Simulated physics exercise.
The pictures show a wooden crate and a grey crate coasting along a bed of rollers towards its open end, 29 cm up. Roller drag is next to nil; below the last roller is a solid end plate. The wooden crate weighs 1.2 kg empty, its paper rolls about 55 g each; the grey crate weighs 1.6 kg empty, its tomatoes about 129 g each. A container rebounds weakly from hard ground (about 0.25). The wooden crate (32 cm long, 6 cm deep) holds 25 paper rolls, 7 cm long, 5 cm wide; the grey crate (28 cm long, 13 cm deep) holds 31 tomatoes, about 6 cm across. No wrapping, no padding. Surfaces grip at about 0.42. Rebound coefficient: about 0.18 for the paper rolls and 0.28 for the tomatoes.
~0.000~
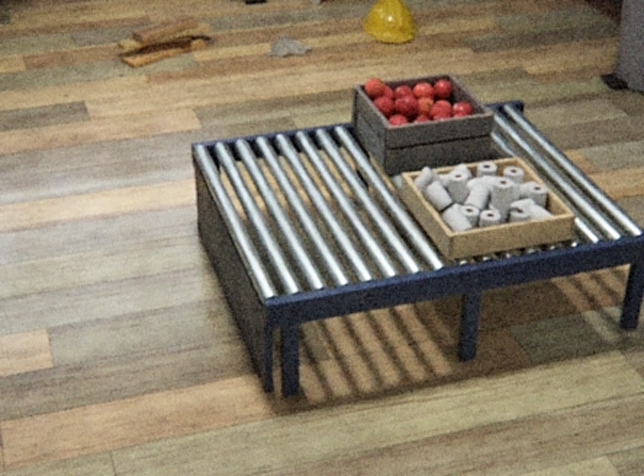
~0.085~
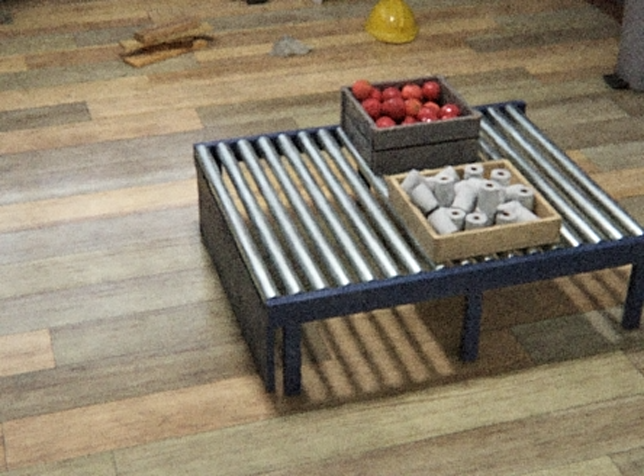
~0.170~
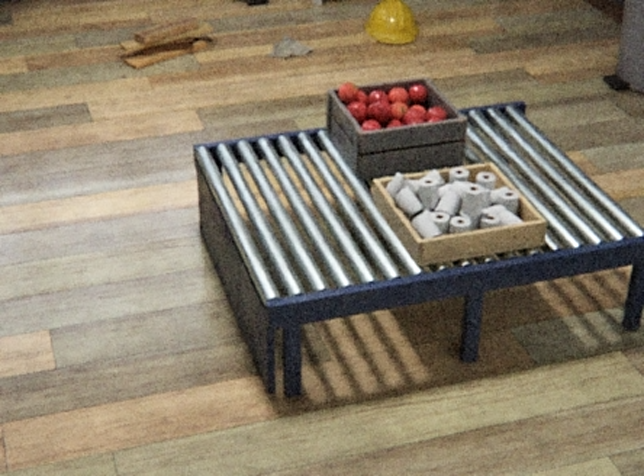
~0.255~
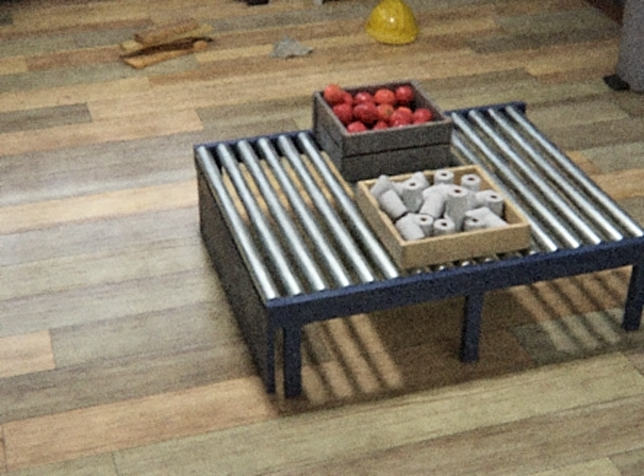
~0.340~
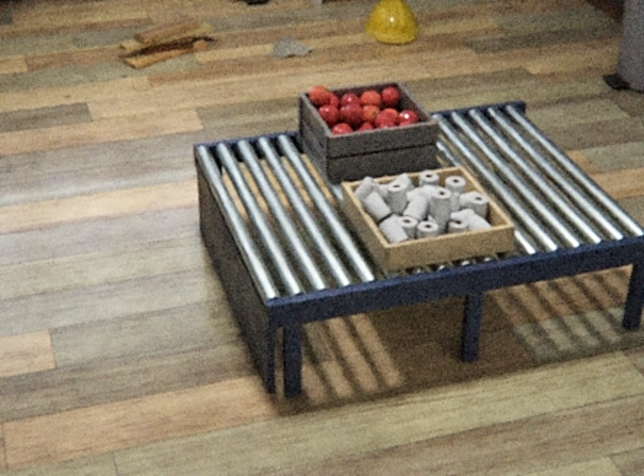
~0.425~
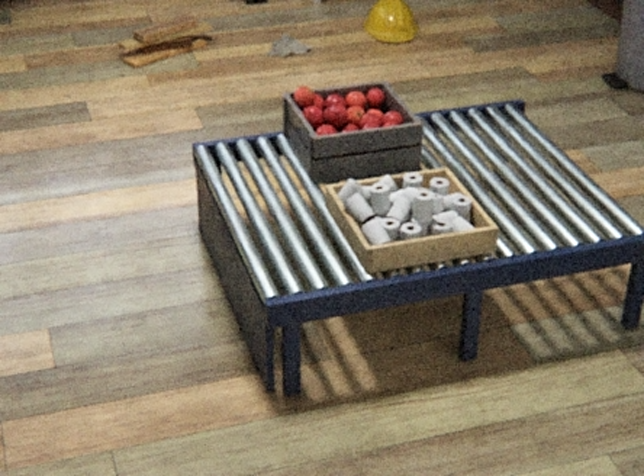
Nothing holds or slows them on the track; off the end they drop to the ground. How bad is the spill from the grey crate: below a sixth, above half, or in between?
The grey crate loses more than half of its tomatoes.
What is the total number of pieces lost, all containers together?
Some 30 pieces.
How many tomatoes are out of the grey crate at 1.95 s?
Some 20 by then.
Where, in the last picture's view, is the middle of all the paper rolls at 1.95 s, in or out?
Around (169, 328).
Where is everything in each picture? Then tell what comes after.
In the first frame (we follow the rim corner now nearest the camera), grey crate at (393, 127); wooden crate at (454, 234); 45 cm of track left ahead; nothing out yet.
Grey crate at (380, 129); wooden crate at (439, 237); 41 cm of track left ahead, in the second frame.
Grey crate at (365, 132); wooden crate at (423, 241); 36 cm of track left ahead, in the third frame.
Grey crate at (350, 134); wooden crate at (406, 243); 32 cm of track left ahead, in the fourth frame.
Grey crate at (335, 136); wooden crate at (389, 246); 28 cm of track left ahead, in the fifth frame.
Grey crate at (318, 137); wooden crate at (371, 247); 23 cm of track left ahead; nothing out yet, in the sixth frame.
After 0.88 s, the leading end passes the last roller.
After 1.40 s, the wooden crate leans 7° with 0 of 25 out and the grey crate leans 11° with 0 of 31 out.
After 1.60 s, the wooden crate leans 51° with 4 of 25 out and the grey crate leans 62° with 1 of 31 out.
After 1.95 s, the wooden crate leans 46° with 6 of 25 out and the grey crate has gone over with 21 of 31 out.
Final count (at 2.44 s), the wooden crate leans 46° with 6 of 25 out and the grey crate has gone over with 25 of 31 out. Asked share, 25 of 31, 81 per cent.
